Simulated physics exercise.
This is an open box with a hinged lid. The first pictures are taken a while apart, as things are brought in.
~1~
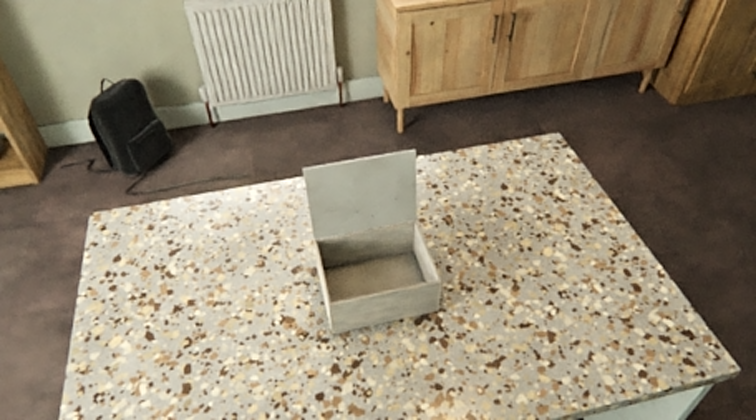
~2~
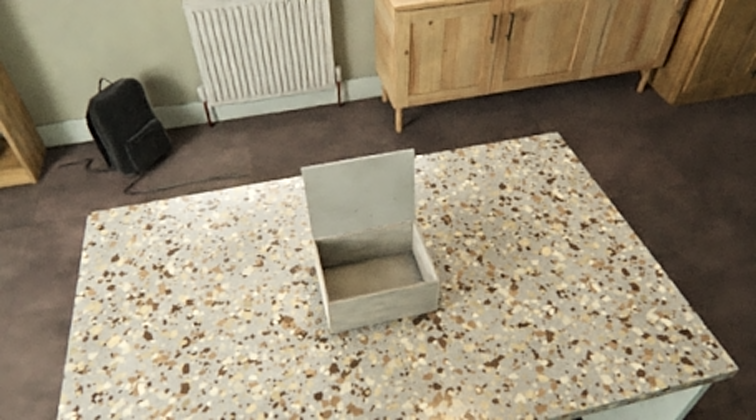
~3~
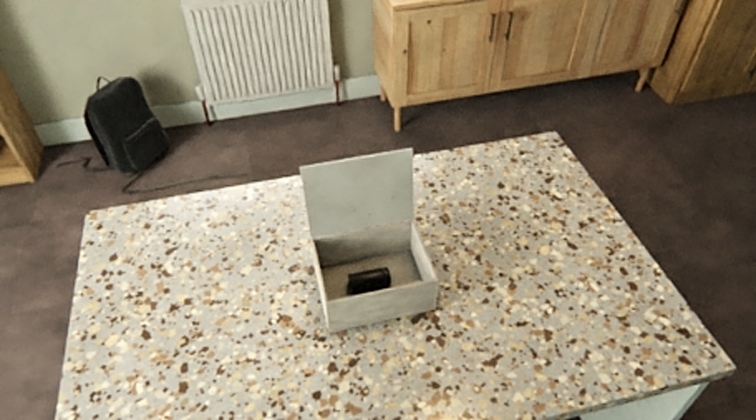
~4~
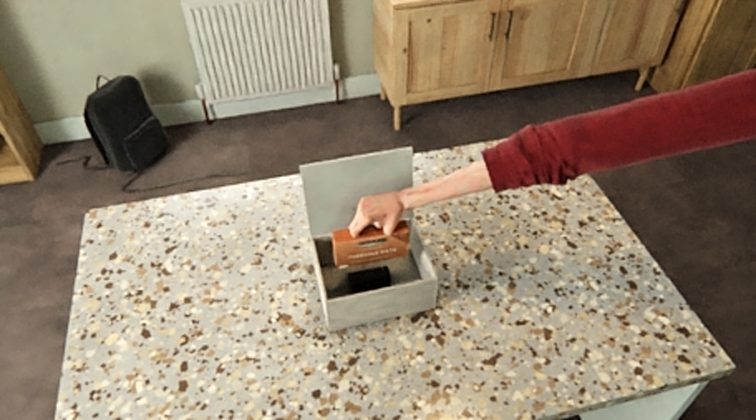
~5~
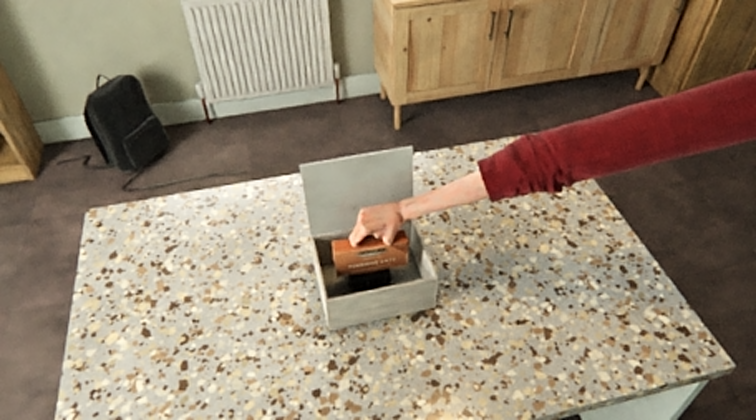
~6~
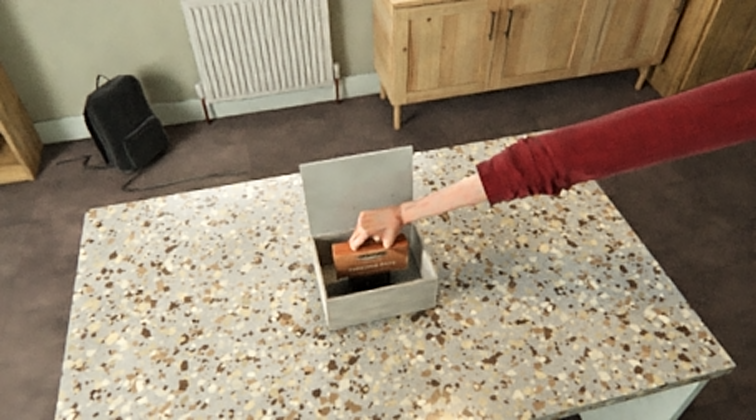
A hand in a red sleeve lowering an orange packet into an open grey box already holding a small black object.
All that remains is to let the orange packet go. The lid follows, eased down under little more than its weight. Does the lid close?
Here the lid shuts flat.
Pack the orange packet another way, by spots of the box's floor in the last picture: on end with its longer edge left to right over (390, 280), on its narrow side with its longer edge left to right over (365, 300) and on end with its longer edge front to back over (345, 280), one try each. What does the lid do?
First try: It is held up; second try: It sits on the rim; third try: It stays ajar.
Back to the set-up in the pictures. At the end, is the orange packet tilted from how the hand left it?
It tips.
Then, 0.60 s later than the last frame, orange packet on its side near (369, 267); black shaker moved well along.
Then, 1.50 s later than the last frame, lid 62° above the rim; orange packet on its side near (369, 267); black shaker moved about its own width.
Then, 1.90 s later than the last frame, lid 21° above the rim; orange packet on its side near (369, 267); black shaker moved about its own width.
When it is over, lid shut; lying over in the box, orange packet; moved from the start, black shaker. End places, in pixels of the last picture, orange packet near (369, 267).
